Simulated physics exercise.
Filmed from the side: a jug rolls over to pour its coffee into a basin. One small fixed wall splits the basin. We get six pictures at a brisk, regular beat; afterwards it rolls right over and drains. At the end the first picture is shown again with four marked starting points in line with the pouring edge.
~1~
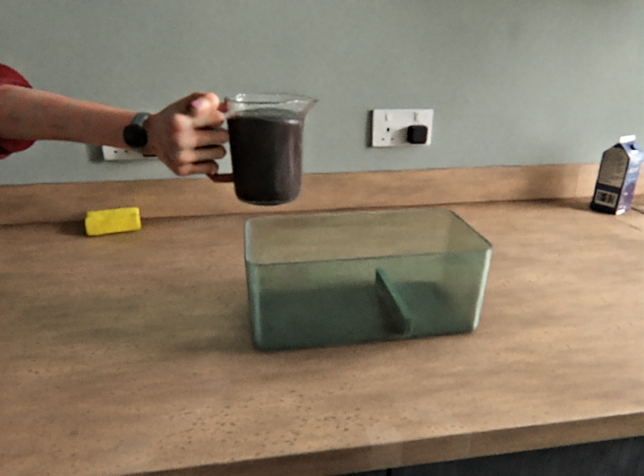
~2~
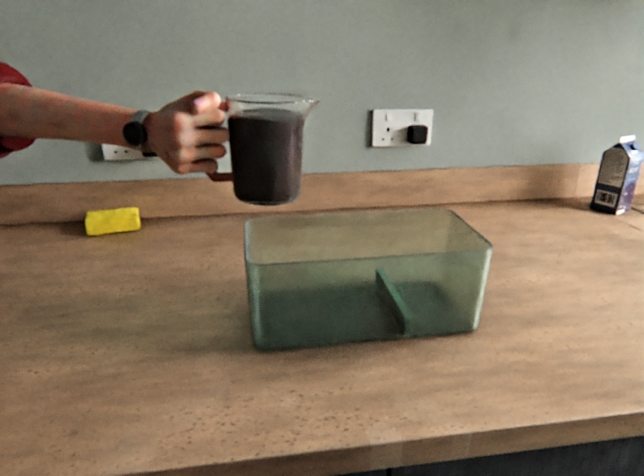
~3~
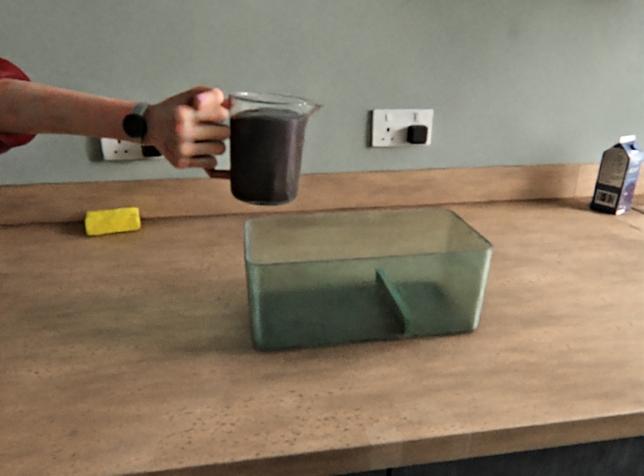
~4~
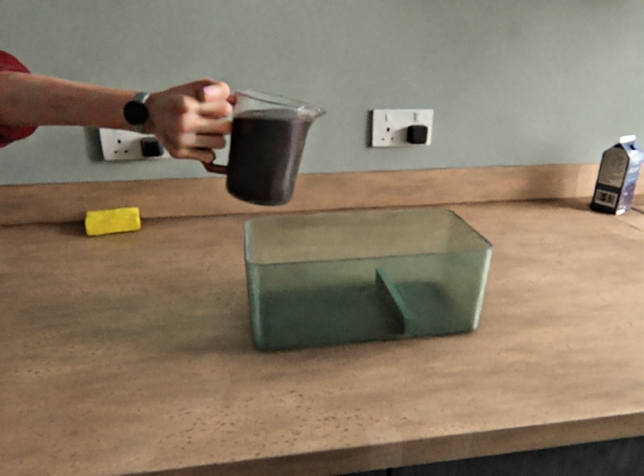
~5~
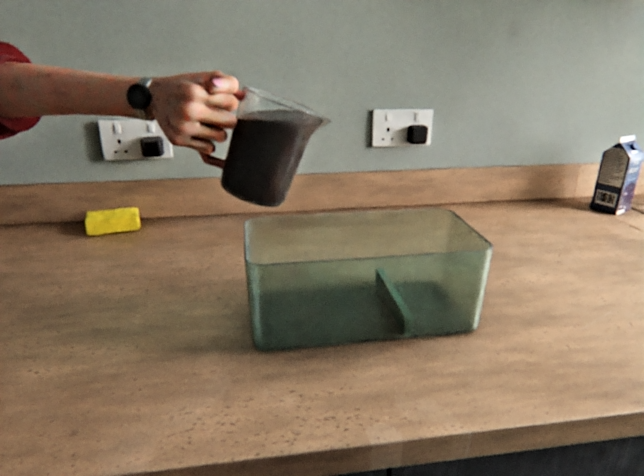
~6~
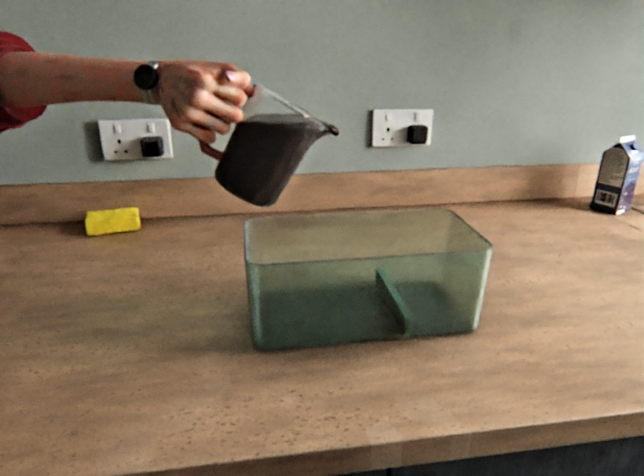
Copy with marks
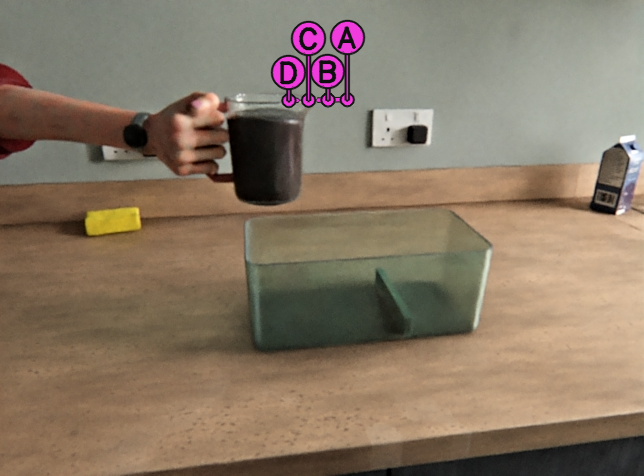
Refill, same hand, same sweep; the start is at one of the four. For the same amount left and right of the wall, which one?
The best spot is A.
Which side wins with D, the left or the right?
More ends on the left.
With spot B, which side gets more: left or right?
The left one.
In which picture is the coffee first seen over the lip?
Picture 6.
In magenta, A at (347, 99); B at (327, 99); C at (308, 100); D at (288, 100).
With A, about 50 % ends left of the wall and 50 % right of it.
With B, about 86 % ends left of the wall and 12 % right of it.
With C, about 88 % ends left of the wall and 10 % right of it.
With D, about 88 % ends left of the wall and 11 % right of it.
